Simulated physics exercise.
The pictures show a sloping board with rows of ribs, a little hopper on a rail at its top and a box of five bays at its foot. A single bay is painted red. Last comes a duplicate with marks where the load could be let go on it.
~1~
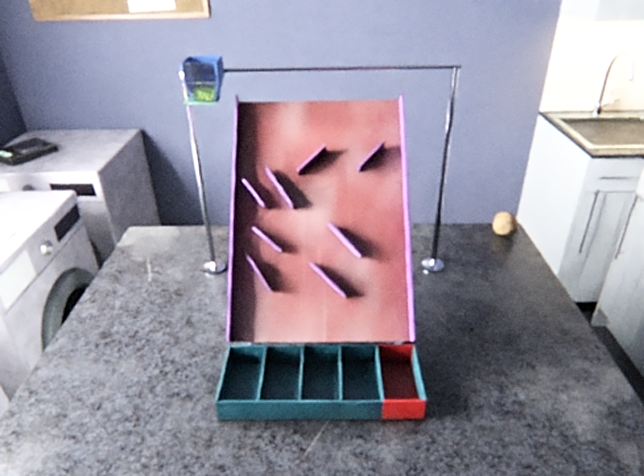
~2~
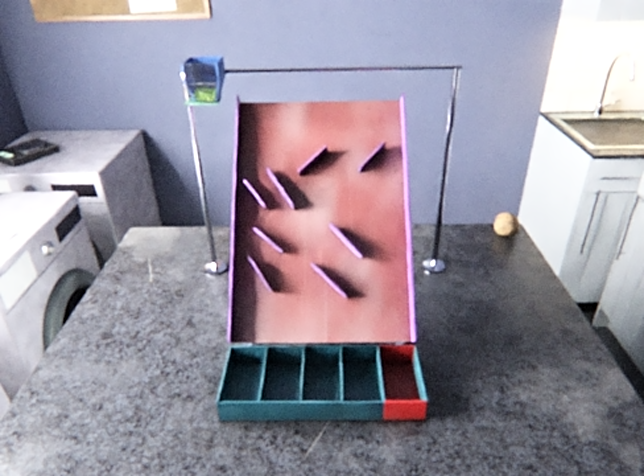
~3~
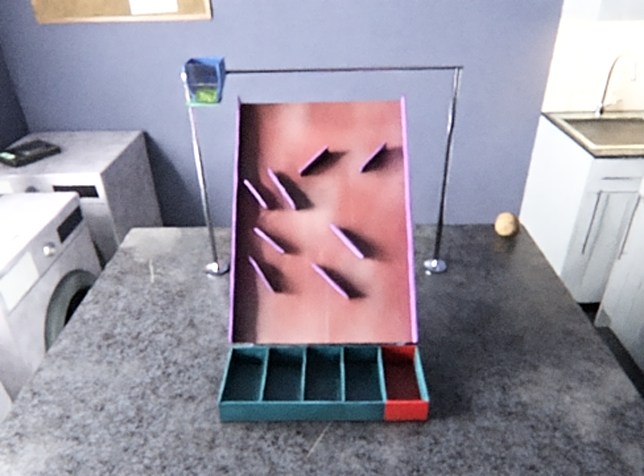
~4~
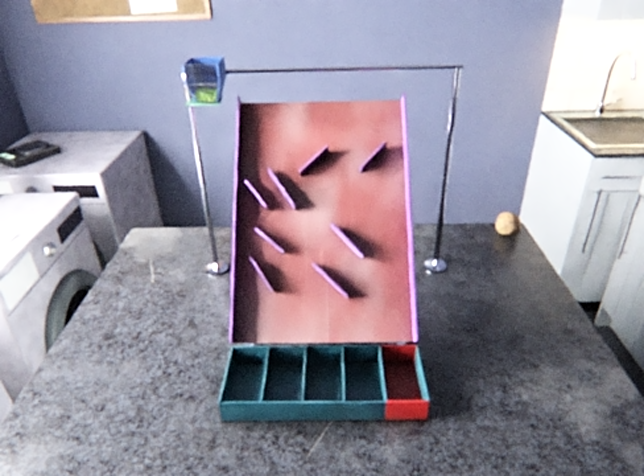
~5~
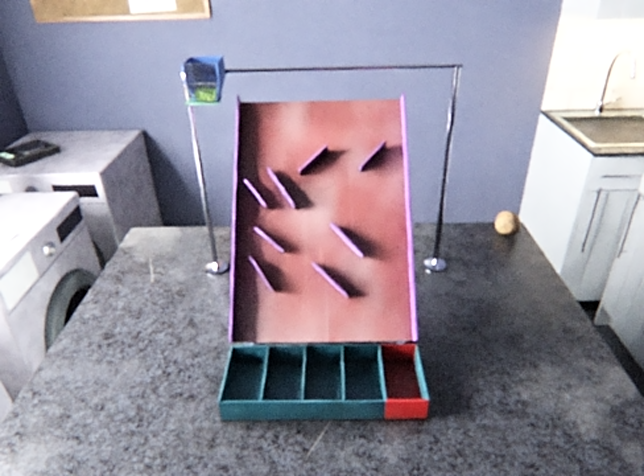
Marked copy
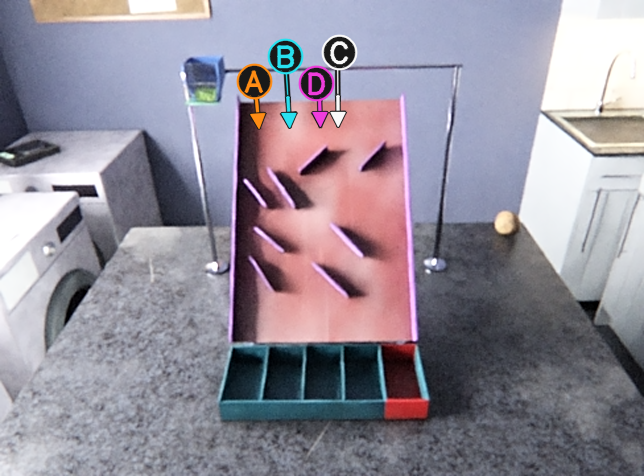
A sloping red board with purple ribs standing still above five bays, a small hopper resting at the rail's left end.
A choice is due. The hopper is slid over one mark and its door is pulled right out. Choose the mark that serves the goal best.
Mark C does it best.
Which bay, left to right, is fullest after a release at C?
It is the fifth one.
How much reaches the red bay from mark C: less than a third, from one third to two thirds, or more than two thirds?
More than two thirds.
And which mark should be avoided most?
The answer is A.
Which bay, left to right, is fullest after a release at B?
The fifth.
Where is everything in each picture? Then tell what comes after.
The first picture shows hopper at (206, 91), dried peas, door shut.
The second picture shows ribs (299, 171) to (327, 145), (360, 167) to (384, 142), (244, 180) to (265, 206).
The third picture shows ribs (268, 168) to (294, 206), (255, 228) to (283, 251), (331, 223) to (363, 256).
The fourth picture shows ribs (251, 258) to (271, 290), (313, 263) to (348, 296).
The fifth picture shows red bay at (407, 408), number 5 of 5 from the left.
On the marked copy, mark A meets the board at (258, 123); mark B meets the board at (289, 122); mark C meets the board at (338, 121); mark D meets the board at (320, 121).
For mark A, about a quarter in the red bay, about two thirds in other bays, a small part outside the box.
For mark B, most in the red bay, a small part in other bays, a small part outside the box.
For mark C, nearly all in the red bay, a stray few outside the box.
For mark D, most in the red bay, a small part in other bays, a small part outside the box.
